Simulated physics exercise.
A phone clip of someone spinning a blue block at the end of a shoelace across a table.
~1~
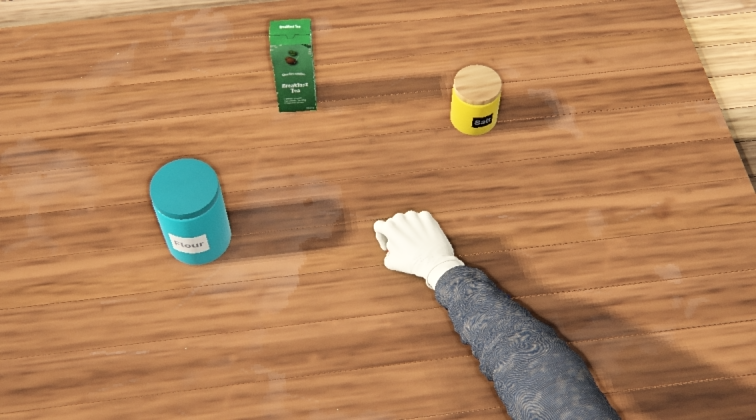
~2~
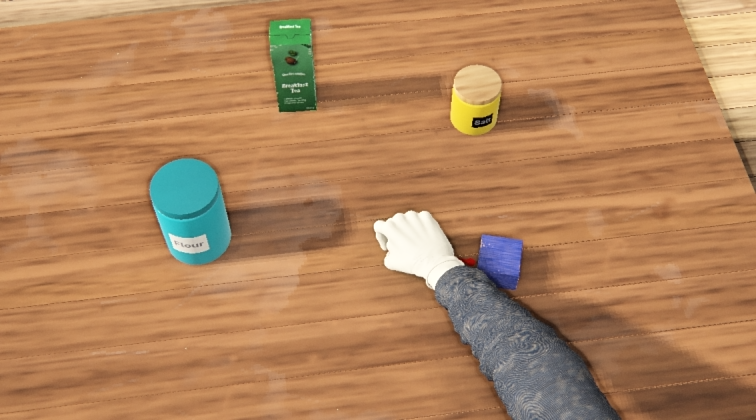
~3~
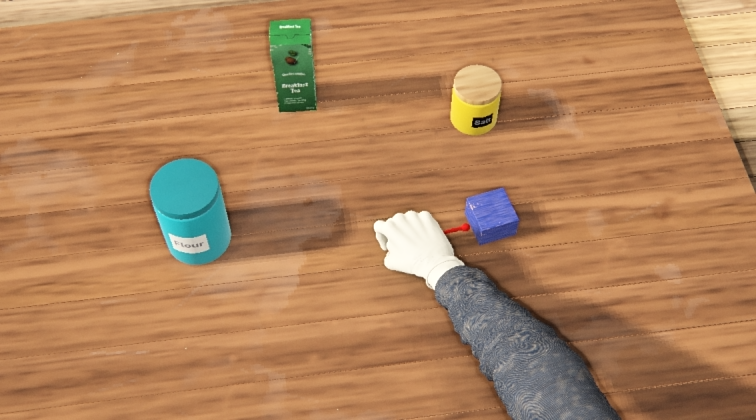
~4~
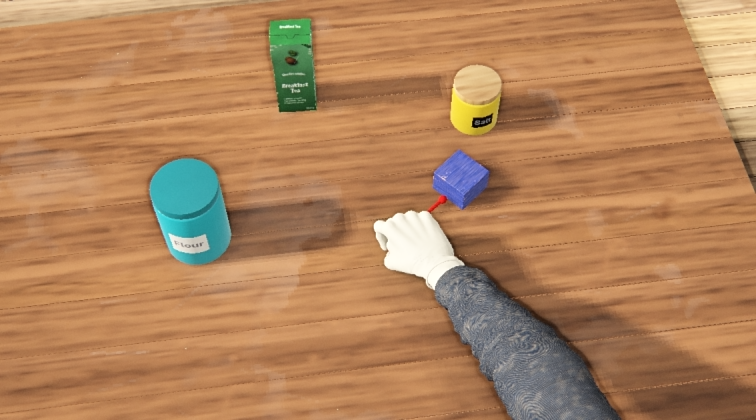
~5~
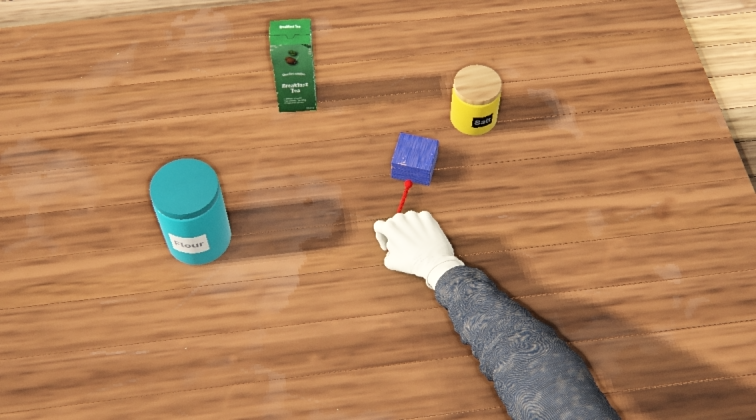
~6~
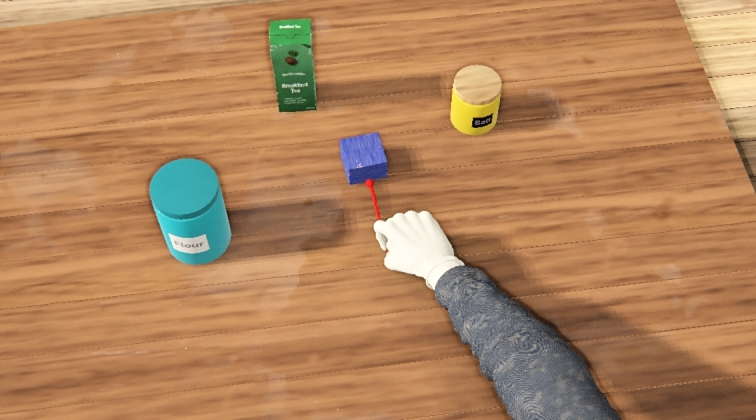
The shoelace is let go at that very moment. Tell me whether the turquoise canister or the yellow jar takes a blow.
In the end the turquoise canister gets hit; the yellow jar escapes it.
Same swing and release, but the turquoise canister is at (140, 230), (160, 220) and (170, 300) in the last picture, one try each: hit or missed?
At the first it is touched; at the second it is bumped; at the third it stays untouched.
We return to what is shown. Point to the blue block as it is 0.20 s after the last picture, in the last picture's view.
Close to (216, 188).
Then, 0.08 s on from there, block near (269, 192).
Then, 0.20 s on from there, block near (216, 188); turquoise canister pushed aside.
In the end, block near (200, 175); turquoise canister pushed aside. The turquoise canister takes the knock and the yellow jar stays untouched.
